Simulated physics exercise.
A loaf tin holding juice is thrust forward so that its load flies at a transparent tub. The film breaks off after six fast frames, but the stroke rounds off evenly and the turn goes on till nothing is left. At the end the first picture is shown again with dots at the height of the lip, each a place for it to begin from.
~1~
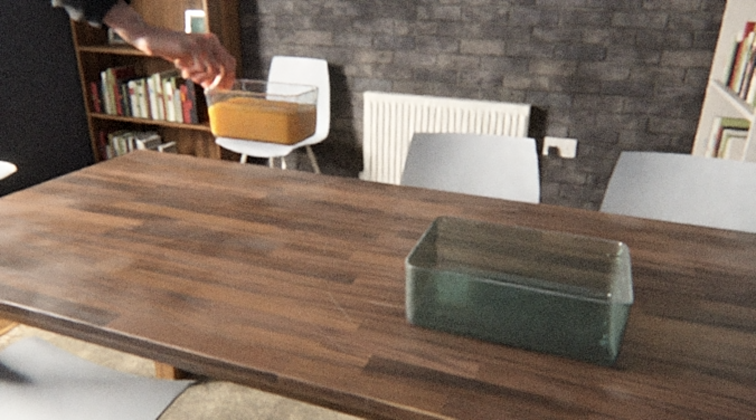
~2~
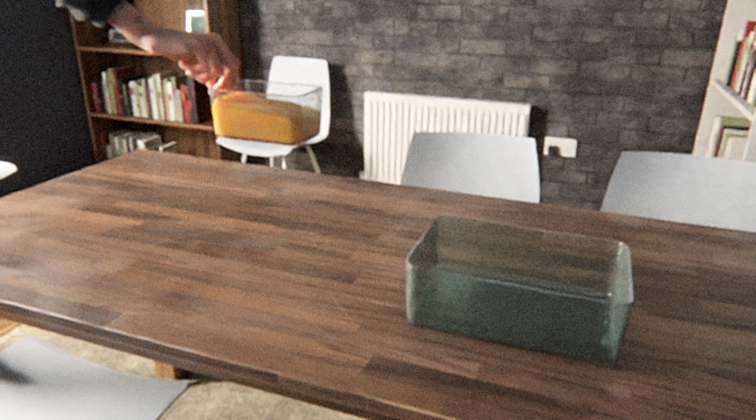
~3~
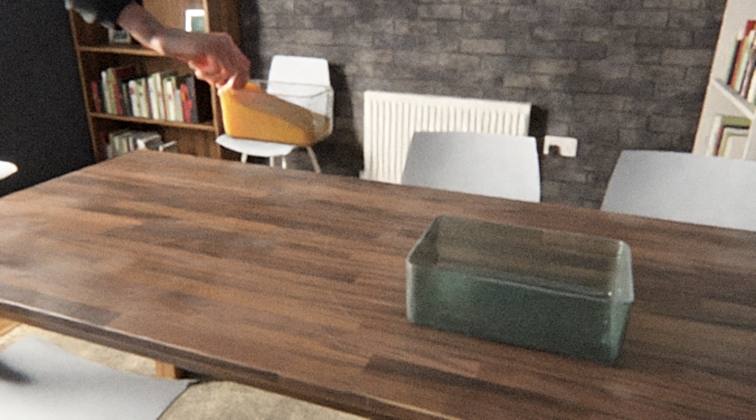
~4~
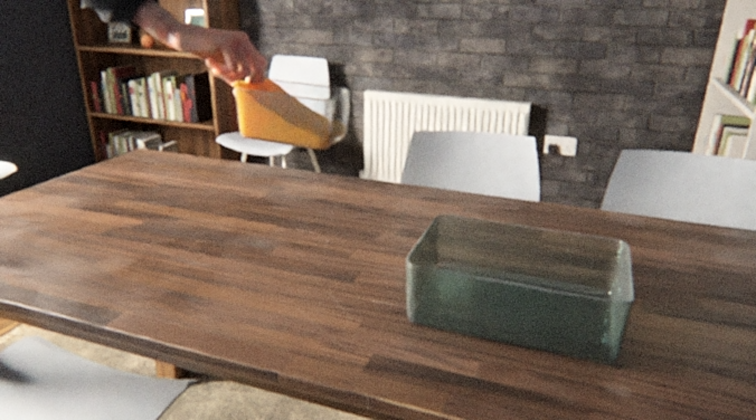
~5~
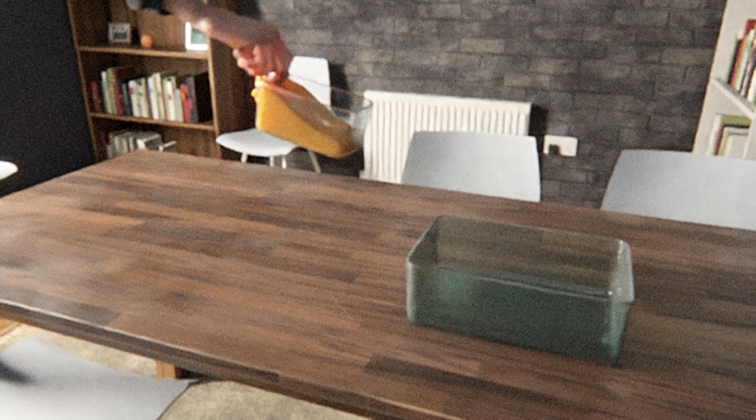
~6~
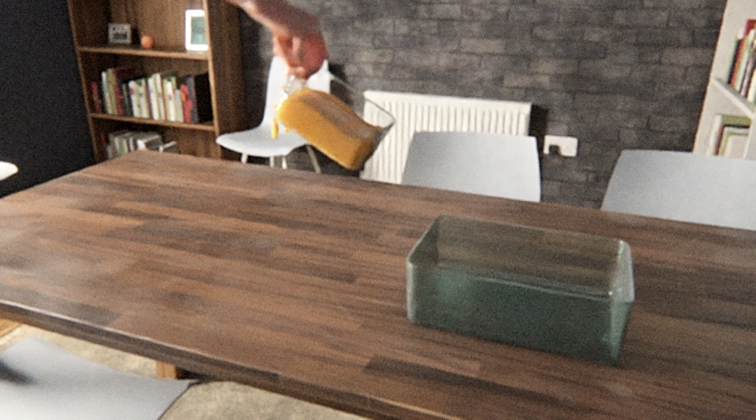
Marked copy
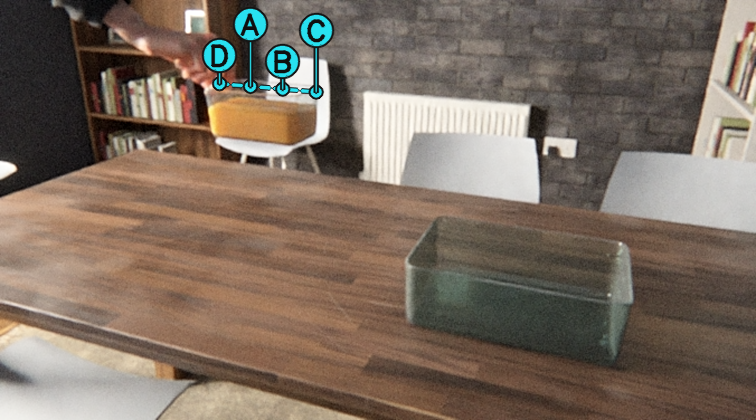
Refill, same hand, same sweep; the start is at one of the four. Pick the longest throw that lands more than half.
Use spot A.
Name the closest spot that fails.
Spot D.
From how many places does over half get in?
Three.
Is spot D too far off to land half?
Yes.
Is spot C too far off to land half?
No, that is safe.
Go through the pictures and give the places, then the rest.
Upright, lip at (307, 91); tub from (406, 318) to (617, 363); nothing has left yet.
Upright, lip at (311, 91); nothing has left yet.
Upright, lip at (322, 91); nothing has left yet.
Tipped about 2°, lip at (340, 94); juice is over the rim, down to (259, 85).
Tipped about 12°, lip at (364, 106); juice is over the rim, down to (263, 98).
Tipped about 28°, lip at (388, 125); juice is over the rim, down to (278, 136).
On the marked copy, A at (250, 86); B at (282, 89); C at (316, 92); D at (219, 83).
Choosing A, about 62 % lands in the tub, 31 % falls short and 7 % goes beside or beyond.
Choosing B, about 77 % lands in the tub, 15 % falls short and 9 % goes beside or beyond.
Choosing C, about 80 % lands in the tub, 6 % falls short and 13 % goes beside or beyond.
Choosing D, about 30 % lands in the tub, 65 % falls short and 5 % goes beside or beyond.
